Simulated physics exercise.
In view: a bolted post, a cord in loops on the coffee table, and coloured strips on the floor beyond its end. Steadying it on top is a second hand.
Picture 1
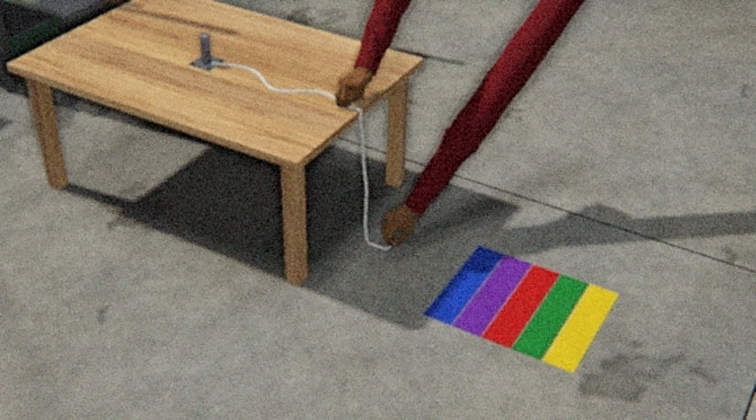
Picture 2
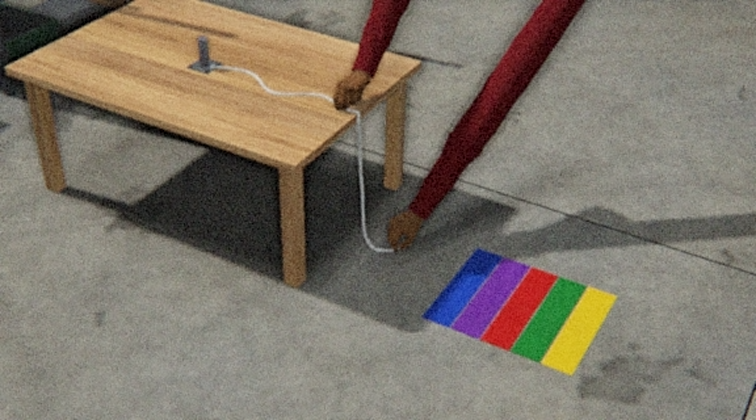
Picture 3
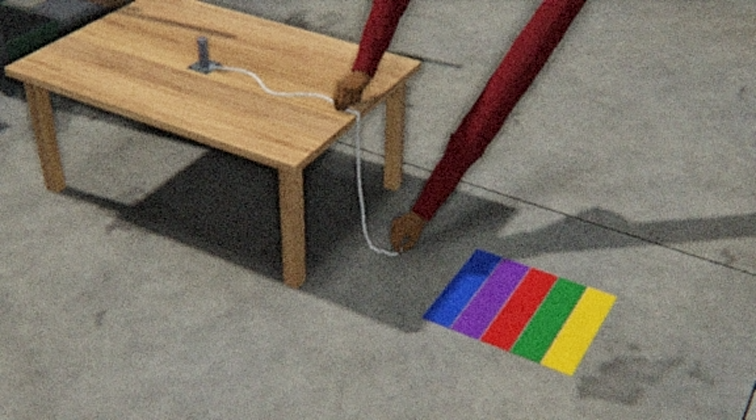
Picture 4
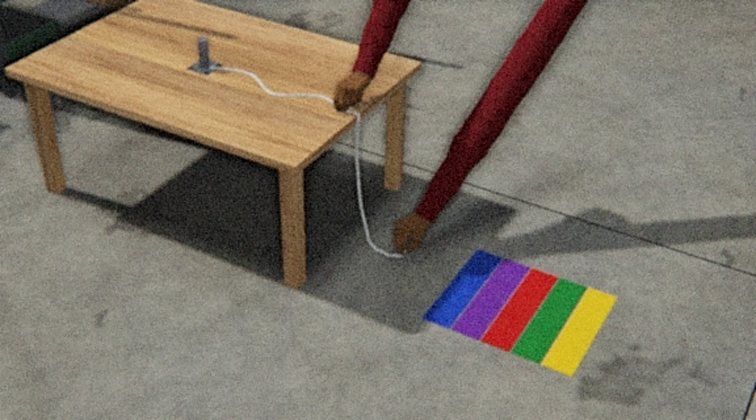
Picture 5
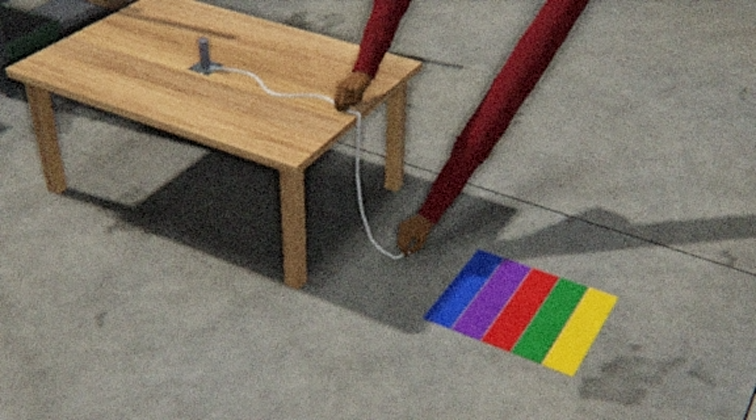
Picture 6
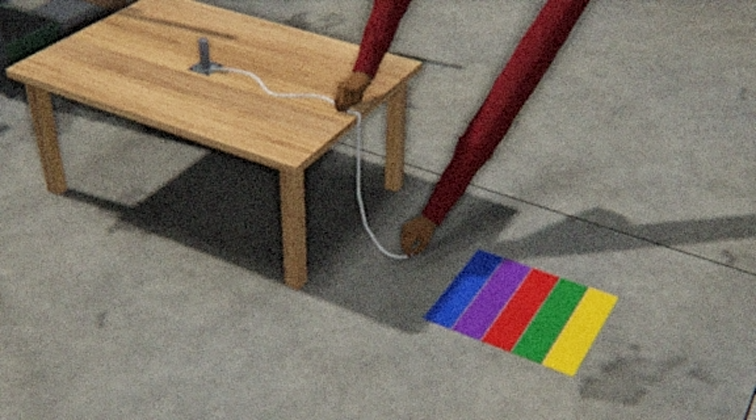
Two hands in dark red sleeves held a white cord over the edge of a wooden coffee table, and the lower hand moved its end slightly right, near coloured strips on the floor.
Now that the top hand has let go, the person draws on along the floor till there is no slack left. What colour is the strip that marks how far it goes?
That strip is purple.
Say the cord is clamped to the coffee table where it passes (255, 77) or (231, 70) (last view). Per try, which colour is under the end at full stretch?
The end would stop on purple and then on purple.
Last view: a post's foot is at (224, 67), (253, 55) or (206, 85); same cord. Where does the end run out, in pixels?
Try by try: (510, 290), (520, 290) and (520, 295).
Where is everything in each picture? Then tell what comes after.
End (394, 243); blue (447, 306); purple (476, 317); red (505, 328); green (536, 340); yellow (567, 352), in the first frame.
End (399, 248); cord through (239, 70) (270, 92) (326, 98) (360, 133) (362, 185) (365, 236), in the second frame.
End (401, 250), in the third frame.
End (405, 252); cord through (239, 71) (270, 93) (326, 99) (358, 134) (359, 185) (368, 238), in the fourth frame.
End (409, 253), in the fifth frame.
End (412, 254); cord through (240, 72) (271, 93) (327, 99) (359, 134) (358, 185) (373, 238), in the sixth frame.
Early on, end near (451, 268); short of the strips.
Midway, end near (480, 278); over blue.
At the end of the slack, end near (497, 284); over purple. The end stops over the purple strip.
